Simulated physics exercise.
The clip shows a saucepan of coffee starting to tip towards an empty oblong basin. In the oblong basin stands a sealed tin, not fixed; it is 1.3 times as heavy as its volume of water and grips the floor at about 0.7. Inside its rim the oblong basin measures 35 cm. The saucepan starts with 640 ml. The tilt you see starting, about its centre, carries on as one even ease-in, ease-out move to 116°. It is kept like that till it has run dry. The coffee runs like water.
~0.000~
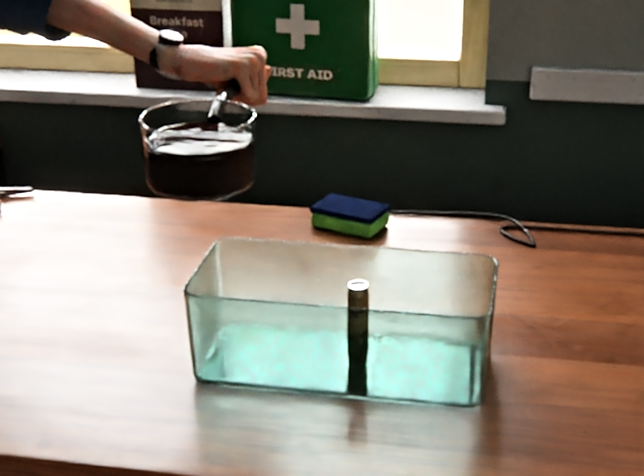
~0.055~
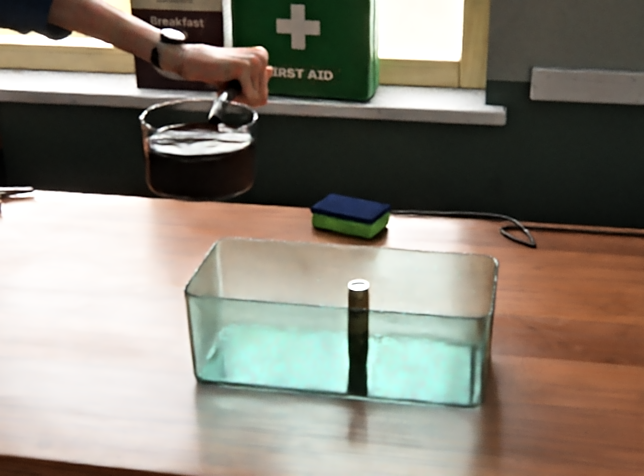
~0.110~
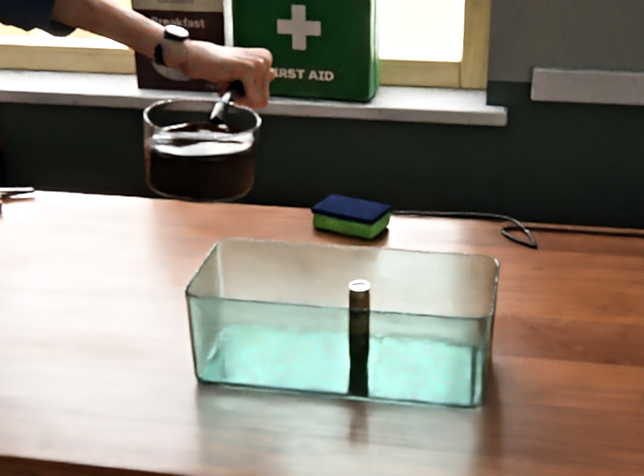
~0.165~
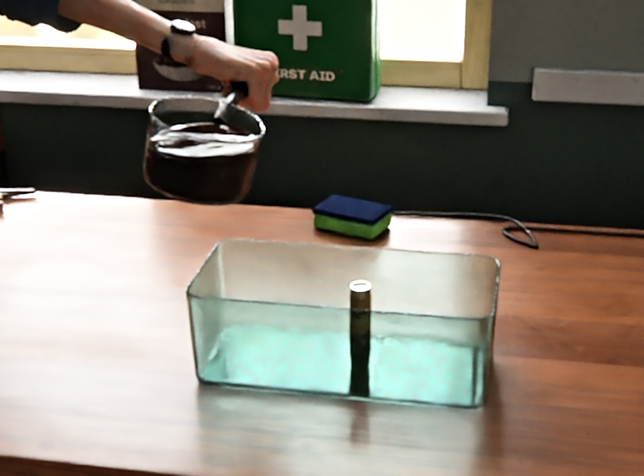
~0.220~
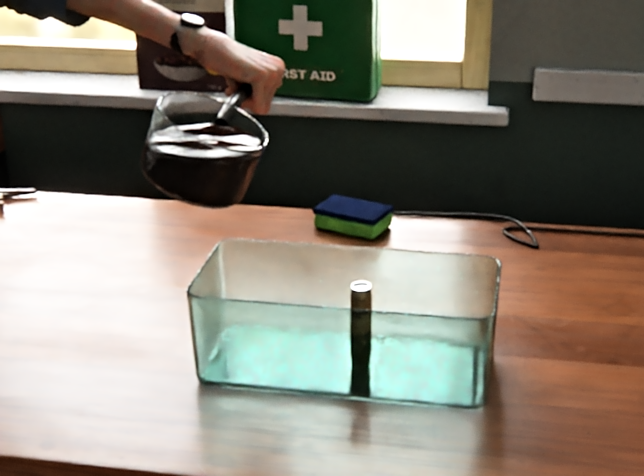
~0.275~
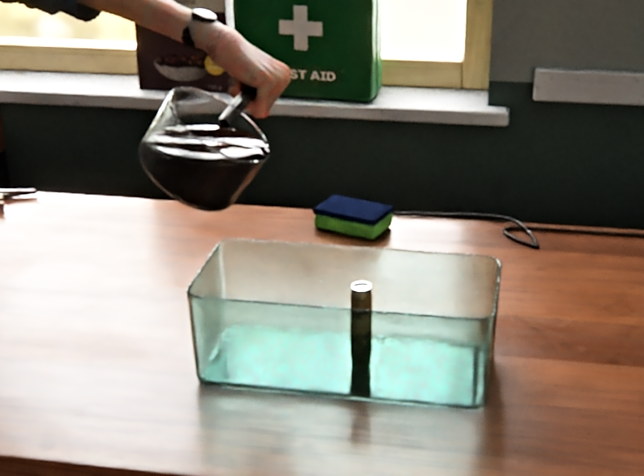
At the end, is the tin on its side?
It remains upright.
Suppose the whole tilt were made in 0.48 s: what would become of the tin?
Then it stays up.
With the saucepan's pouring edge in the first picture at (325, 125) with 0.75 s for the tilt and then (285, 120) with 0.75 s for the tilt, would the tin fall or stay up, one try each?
First it topples; then it topples.
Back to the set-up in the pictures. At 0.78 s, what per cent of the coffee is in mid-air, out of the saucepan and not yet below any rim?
About 8 per cent.
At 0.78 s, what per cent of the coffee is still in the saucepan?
About 4 per cent.
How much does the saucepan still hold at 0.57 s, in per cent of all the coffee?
Near 32 in a hundred.
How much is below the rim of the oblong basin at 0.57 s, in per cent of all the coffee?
About 24 per cent.
After 0.57 s the tilt is 100° and 32 per cent is still to pour; the tin stands where it began.
After 0.78 s the tilt is 116° and 4 per cent is still to pour; the tin stands where it began.
After 1.01 s the tilt is 116° and 0 per cent is still to pour; the tin stands where it began.
After 1.25 s the tilt is 116° and 0 per cent is still to pour; the tin stands where it began.
In the end the tin stands where it began.
